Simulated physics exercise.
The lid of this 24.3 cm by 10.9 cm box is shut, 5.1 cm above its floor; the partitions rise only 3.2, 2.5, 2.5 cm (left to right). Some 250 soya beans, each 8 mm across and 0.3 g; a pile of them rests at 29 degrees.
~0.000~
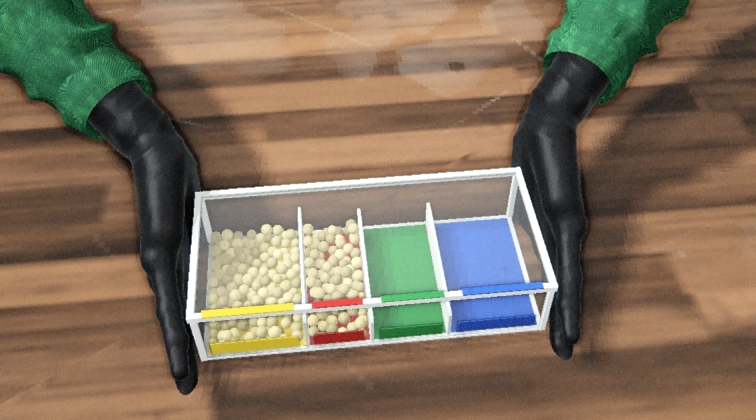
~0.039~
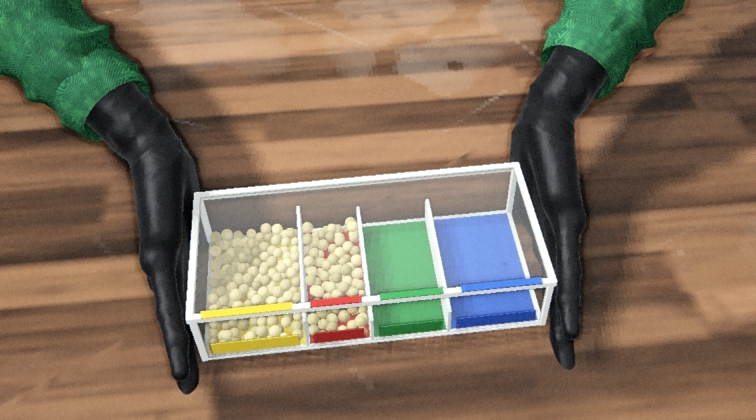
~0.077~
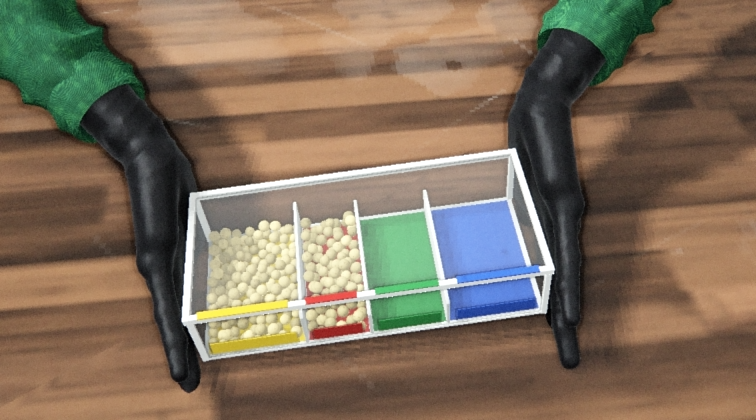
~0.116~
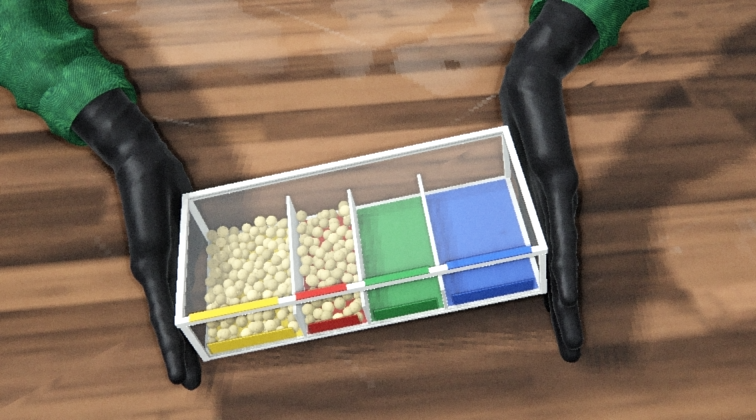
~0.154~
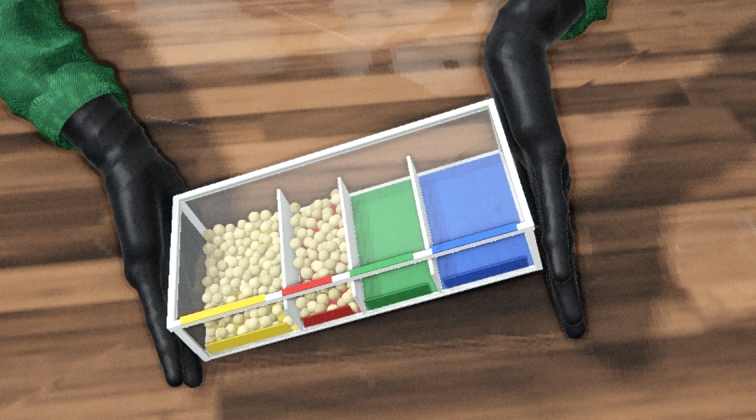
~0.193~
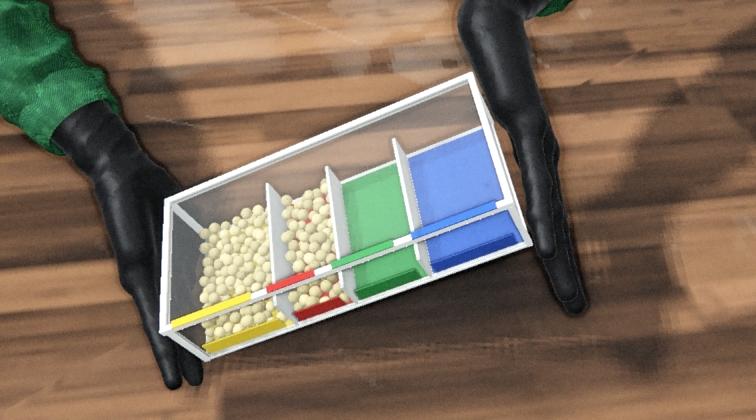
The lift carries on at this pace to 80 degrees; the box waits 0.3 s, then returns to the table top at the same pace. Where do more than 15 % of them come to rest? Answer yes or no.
Red yes, blue no, green no, yellow yes.
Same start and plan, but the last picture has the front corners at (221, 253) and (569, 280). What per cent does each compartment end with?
Red 25, blue 35, green 5, yellow 30.
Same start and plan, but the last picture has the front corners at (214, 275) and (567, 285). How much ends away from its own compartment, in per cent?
It would be near 50 per cent.
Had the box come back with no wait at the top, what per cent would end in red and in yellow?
Then: Red 25; yellow 75.
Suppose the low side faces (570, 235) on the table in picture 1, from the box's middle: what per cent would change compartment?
Some 55 per cent.
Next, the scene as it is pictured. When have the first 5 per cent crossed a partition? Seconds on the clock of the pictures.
At about 0.70 s.
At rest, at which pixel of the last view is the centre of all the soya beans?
Around (256, 293).
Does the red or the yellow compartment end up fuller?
The yellow compartment.
After 0.75 s, tilt 80 degrees; red 30 %, yellow 70 %.
After 1.12 s, tilt 45 degrees; red 30 %, yellow 70 %.
Then, at 1.58 s, tilt 0 degrees; red 30 %, yellow 70 %.
By 2.2 s all is still; red 30 %, blue 0 %, green 0 %, yellow 70 %.
